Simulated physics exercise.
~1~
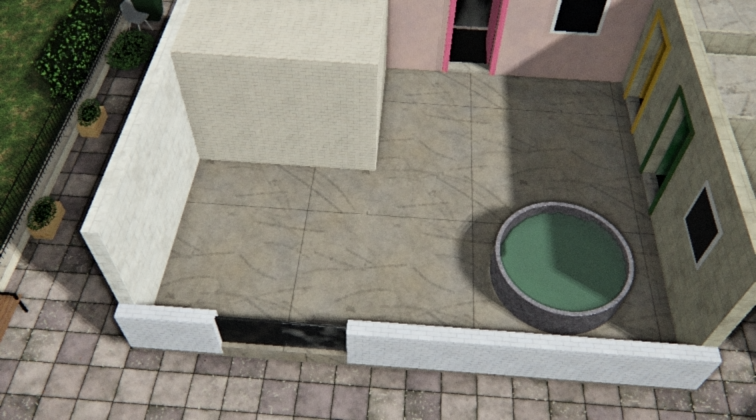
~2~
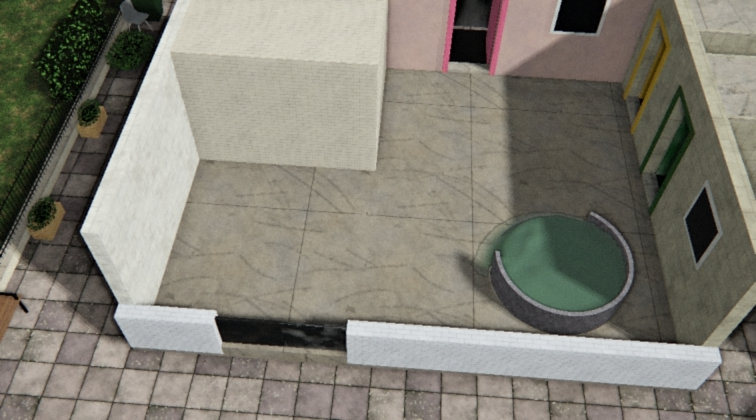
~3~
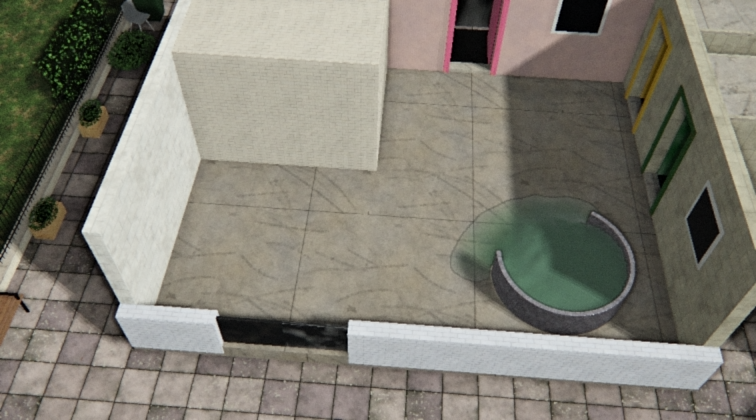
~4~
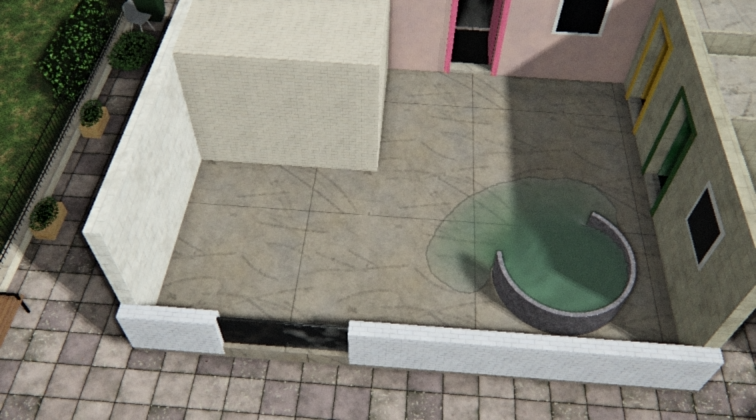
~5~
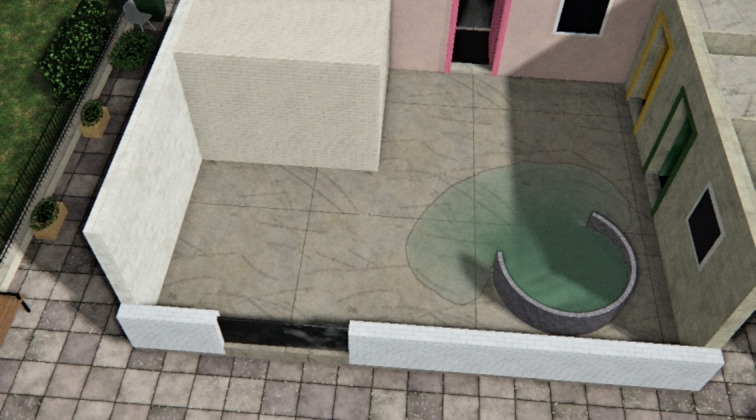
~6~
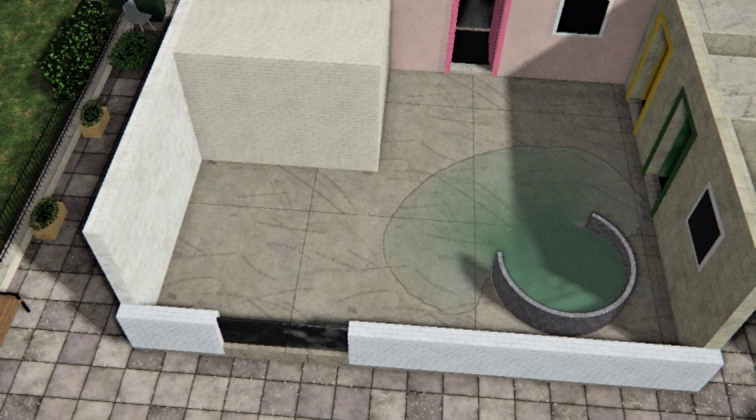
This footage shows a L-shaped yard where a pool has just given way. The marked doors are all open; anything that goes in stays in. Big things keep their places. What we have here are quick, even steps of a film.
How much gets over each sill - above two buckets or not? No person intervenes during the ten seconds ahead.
In the end pink door: Overshoots; green door: Does not overshoot; yellow door: Does not overshoot.
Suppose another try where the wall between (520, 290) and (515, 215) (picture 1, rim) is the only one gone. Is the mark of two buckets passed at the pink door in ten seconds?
The pink one stays within it.
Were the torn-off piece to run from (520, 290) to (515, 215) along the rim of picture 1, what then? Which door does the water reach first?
It's the pink one that is reached before the others.
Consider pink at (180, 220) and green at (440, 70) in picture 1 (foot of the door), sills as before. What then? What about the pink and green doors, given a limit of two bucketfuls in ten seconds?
Pink door stays within it; green door exceeds the limit.
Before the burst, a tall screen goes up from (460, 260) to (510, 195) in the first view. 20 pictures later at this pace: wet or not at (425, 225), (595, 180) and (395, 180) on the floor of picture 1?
Lab note - spot 1 parched, spot 2 inundated, spot 3 parched.
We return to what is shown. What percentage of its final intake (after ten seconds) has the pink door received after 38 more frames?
About 100 per cent.
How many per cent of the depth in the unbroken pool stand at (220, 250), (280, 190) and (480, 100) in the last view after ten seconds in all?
Around 6, 4 and 8 %.
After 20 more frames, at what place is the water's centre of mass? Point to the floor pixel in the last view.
(464, 160).
A moment on, water covers 45 % of the floor; the pink door not reached, the green door wet at the sill, nothing in, the yellow door not reached.
Next, water covers 60 % of the floor; the pink door wet at the sill, nothing in, the green door wet at the sill, nothing in, the yellow door wet at the sill, nothing in.
Then, water covers 60 % of the floor; the pink door over two buckets in, the green door wet at the sill, nothing in, the yellow door wet at the sill, nothing in.
Later, water covers 65 % of the floor; the pink door far over two buckets in, the green door wet at the sill, nothing in, the yellow door wet at the sill, nothing in.
In the end, water covers 95 % of the floor; the pink door far over two buckets in, the green door wet at the sill, nothing in, the yellow door wet at the sill, nothing in.
